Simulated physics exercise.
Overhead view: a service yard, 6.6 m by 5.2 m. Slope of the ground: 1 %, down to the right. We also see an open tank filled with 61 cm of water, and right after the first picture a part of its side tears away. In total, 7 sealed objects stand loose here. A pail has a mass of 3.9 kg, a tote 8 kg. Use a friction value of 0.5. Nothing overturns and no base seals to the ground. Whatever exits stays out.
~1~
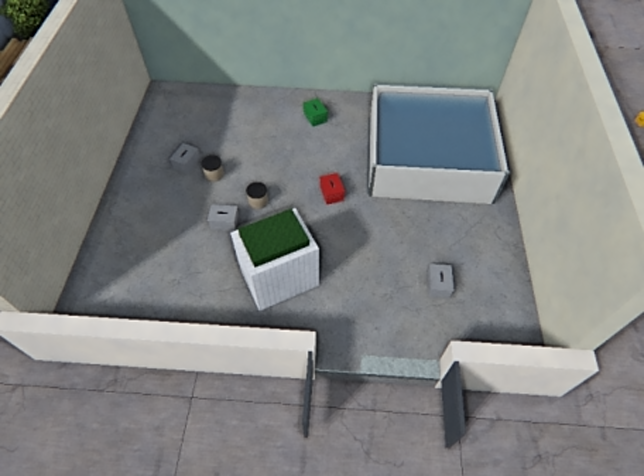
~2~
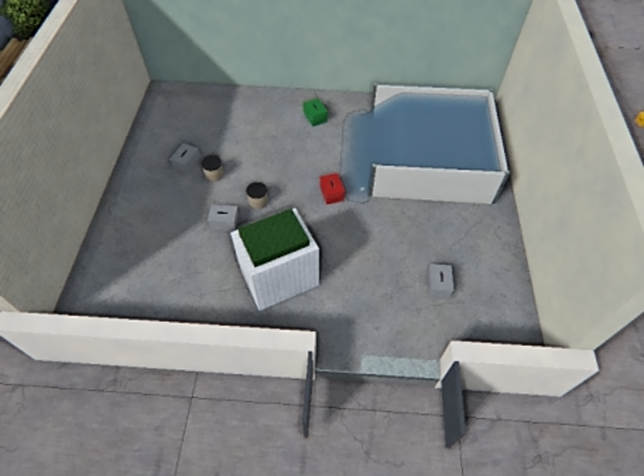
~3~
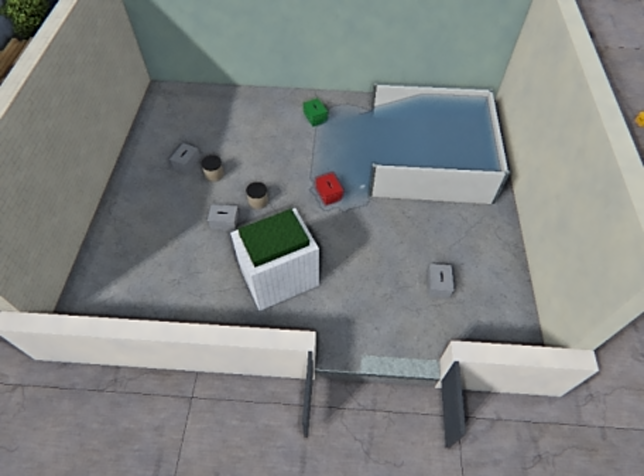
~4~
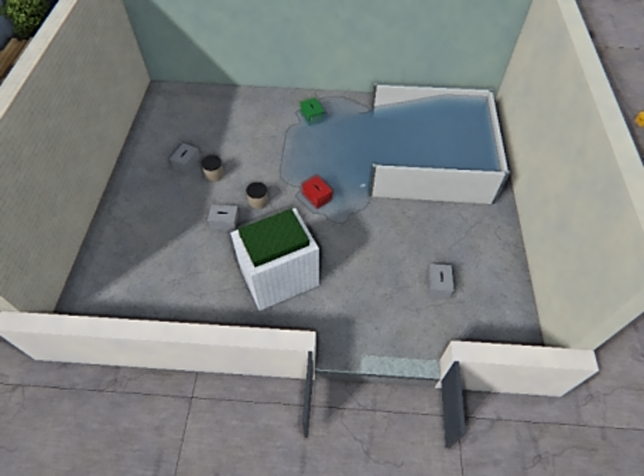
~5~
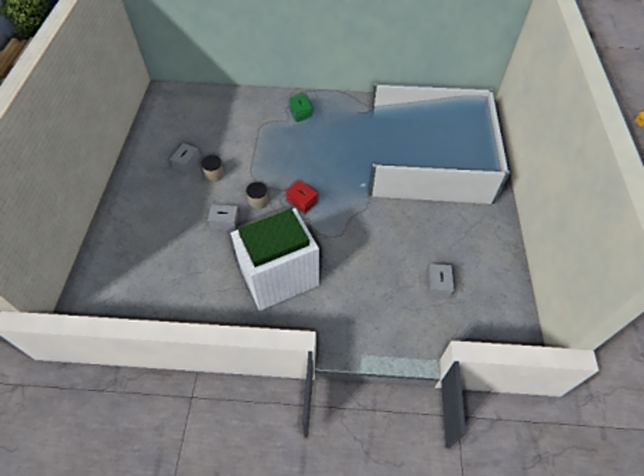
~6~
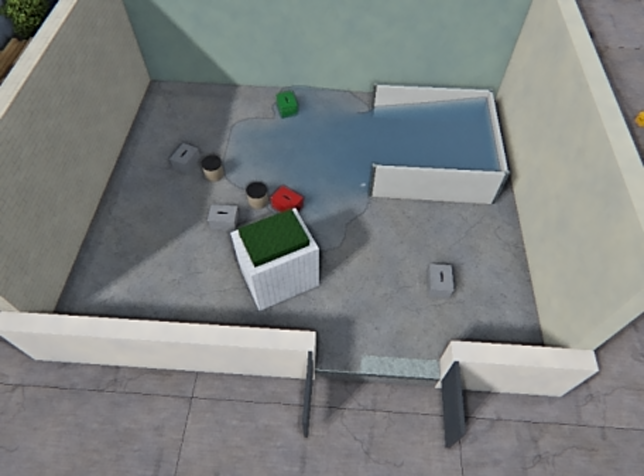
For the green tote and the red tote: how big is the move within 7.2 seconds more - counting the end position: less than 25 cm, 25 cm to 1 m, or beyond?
The green tote will go a long way; the red tote will go a long way.
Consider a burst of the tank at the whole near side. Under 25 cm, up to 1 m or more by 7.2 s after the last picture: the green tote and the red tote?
Then the green tote remains roughly in place and the red tote remains roughly in place.
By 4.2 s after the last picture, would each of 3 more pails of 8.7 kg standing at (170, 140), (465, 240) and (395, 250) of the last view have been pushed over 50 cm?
Taking them in order: Far enough, not far enough and not far enough.
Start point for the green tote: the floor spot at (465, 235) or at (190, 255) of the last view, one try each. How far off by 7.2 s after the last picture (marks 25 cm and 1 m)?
Well, the first time it drifts a modest way, and the second time it covers a big distance.
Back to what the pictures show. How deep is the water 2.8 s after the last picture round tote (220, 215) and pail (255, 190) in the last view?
I'd put it at 23 cm and 13 cm respectively.
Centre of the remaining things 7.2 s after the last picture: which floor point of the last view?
About (248, 273).
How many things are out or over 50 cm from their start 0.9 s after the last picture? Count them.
The number I get is 5.
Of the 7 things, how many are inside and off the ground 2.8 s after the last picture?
6 at that moment.
Then, 0.9 s after the last picture the green tote is near (209, 82), 2.1 m from its start, aground; the red tote is near (226, 243), 1.9 m from its start, aground; 0 of 7 are out; 0 afloat.
Then, 2.8 s after the last picture the green tote is near (208, 93), 1.9 m from its start, afloat; the red tote is near (115, 310), 3.6 m from its start, afloat; 0 of 7 are out; 6 afloat.
Then, 4.8 s after the last picture the green tote is near (243, 139), 1.5 m from its start, afloat; the red tote is near (254, 313), 2.5 m from its start, afloat; 0 of 7 are out; 6 afloat.
Then, 7.2 s after the last picture the green tote is near (271, 151), 1.3 m from its start, afloat; the red tote is near (256, 315), 2.5 m from its start, aground; 0 of 7 are out; 5 afloat.
